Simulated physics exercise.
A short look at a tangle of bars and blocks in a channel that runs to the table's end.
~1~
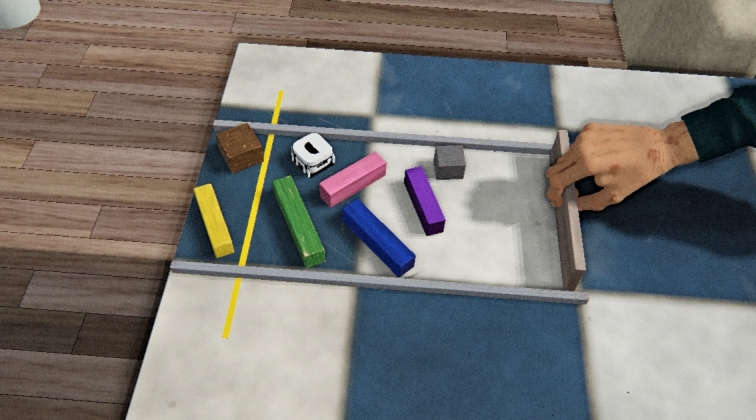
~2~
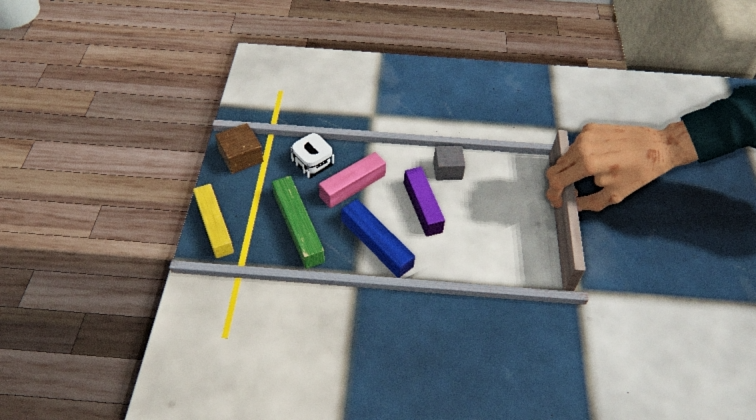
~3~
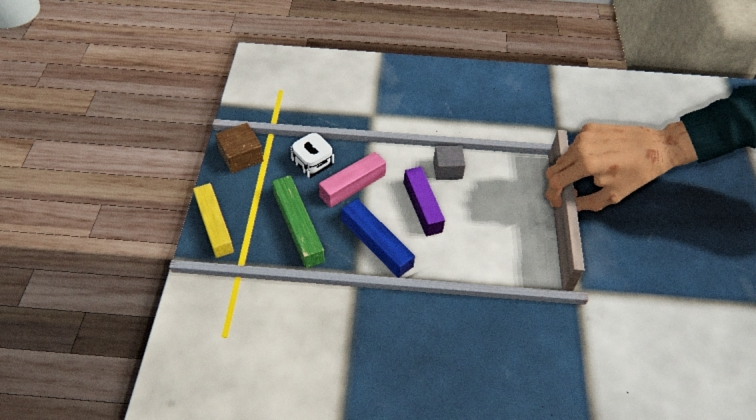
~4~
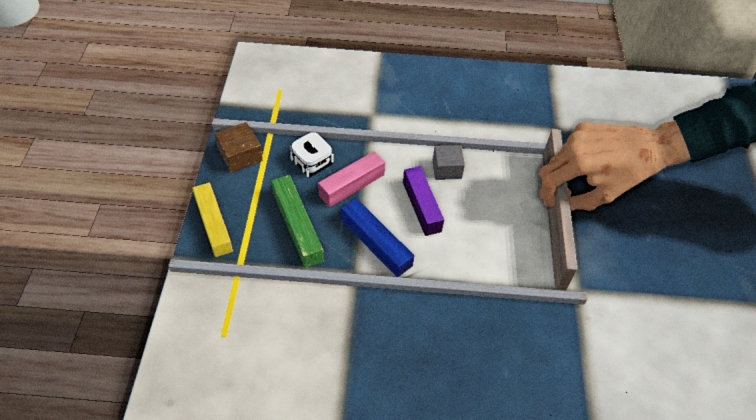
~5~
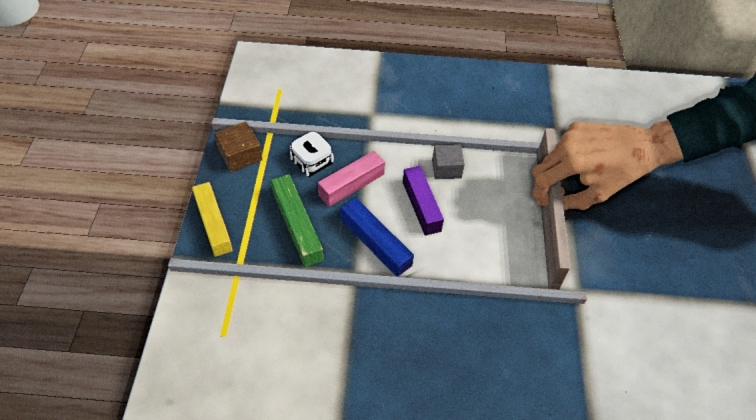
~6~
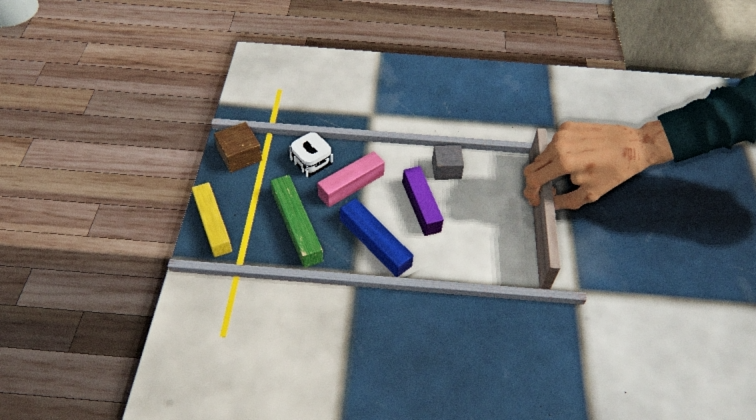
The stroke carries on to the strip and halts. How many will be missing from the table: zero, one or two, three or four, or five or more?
As it turns out, the number that fall off is one or two.
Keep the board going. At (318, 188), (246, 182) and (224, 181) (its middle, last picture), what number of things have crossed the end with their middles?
It would be 0, 3 and 5.
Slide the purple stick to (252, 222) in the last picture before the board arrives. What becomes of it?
From there it stays on.
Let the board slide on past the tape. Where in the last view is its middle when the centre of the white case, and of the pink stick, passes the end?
About (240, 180), and (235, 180) for the other.
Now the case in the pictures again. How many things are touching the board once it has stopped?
The number is 3.
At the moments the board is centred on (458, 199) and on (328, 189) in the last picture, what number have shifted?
1 and 6.
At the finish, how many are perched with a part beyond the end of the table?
It comes to 3.
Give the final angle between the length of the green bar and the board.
Roughly 30° out of line.
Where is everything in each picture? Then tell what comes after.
The first picture shows yellow bar (213, 220); brown block (240, 148); green bar (298, 221); board (566, 207); tape (257, 197).
The second picture shows brown block (240, 148); purple stick (424, 201).
The third picture shows green bar (298, 221); pink stick (353, 179).
The fourth picture shows yellow bar (212, 219); grey block (448, 162).
The fifth picture shows brown block (239, 146); white case (312, 154).
The sixth picture shows yellow bar (211, 219); brown block (238, 147); green bar (296, 220); board (543, 206); tape (255, 196).
Soon after, none off yet; yellow bar at rest near (211, 219); brown block at rest near (238, 147); green bar at rest near (296, 220).
After that, none off yet; yellow bar moving near (206, 220); brown block displaced about its own width near (215, 148); green bar displaced about its own width near (230, 222).
In the end, the number that fall off is one or two; gone, brown block and yellow bar.
